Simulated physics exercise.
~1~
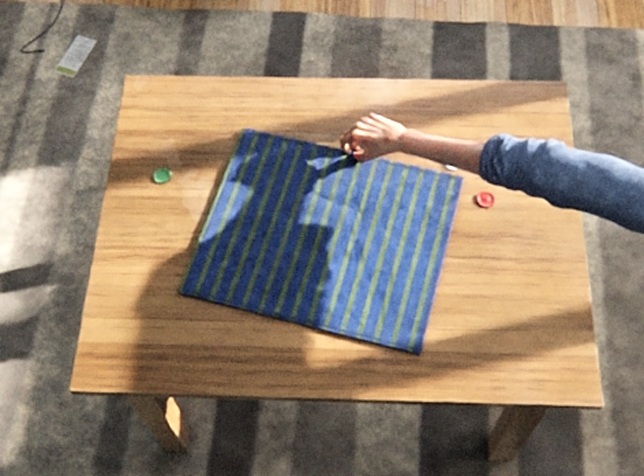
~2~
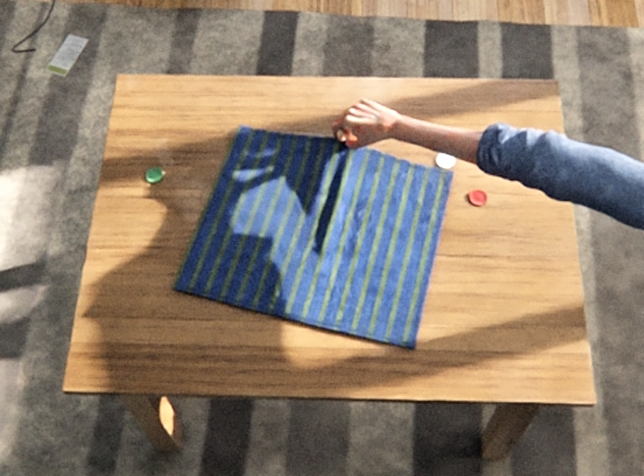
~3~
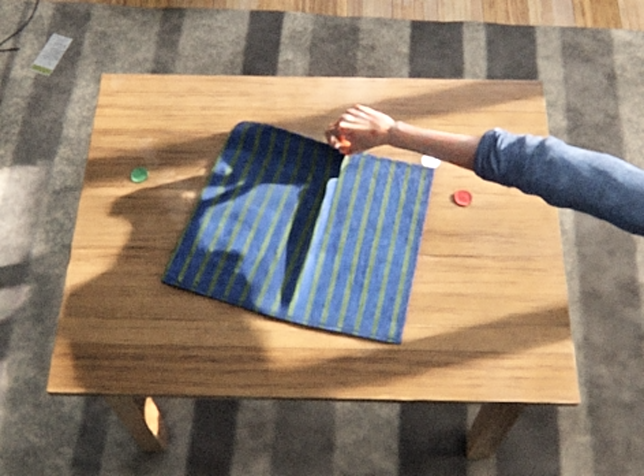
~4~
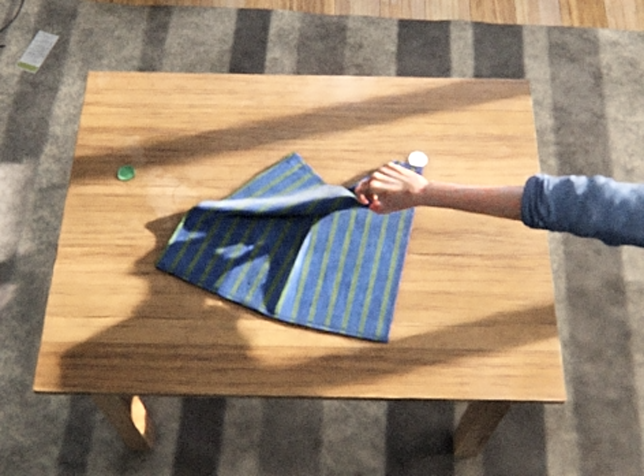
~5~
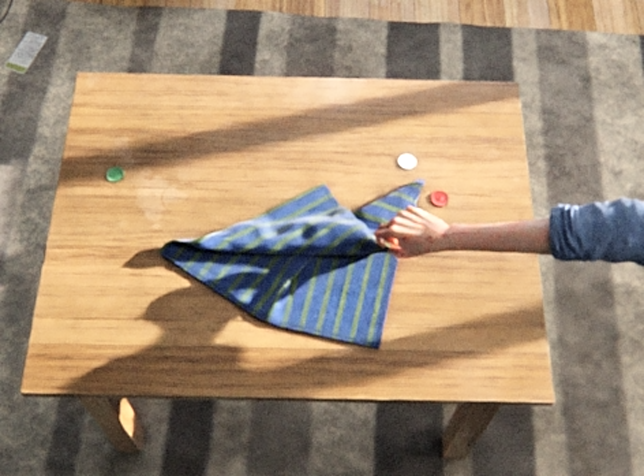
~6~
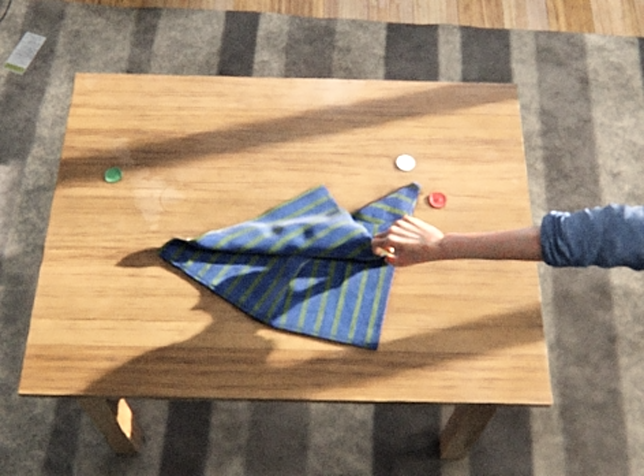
An arm in a blue sleeve reaches in from the right over a light wooden table, seen from above on a grey striped rug. Its hand pinches the far edge of a blue hand towel with green stripes, with a green badge to the left and a red disc to the right. The hand lifts the edge, and a white disc comes into clear view near the far right corner. It then draws the cloth toward the near right, folding it over itself as the view shifts slightly right. Finally the towel lies crumpled under the hand, all three small pieces uncovered.
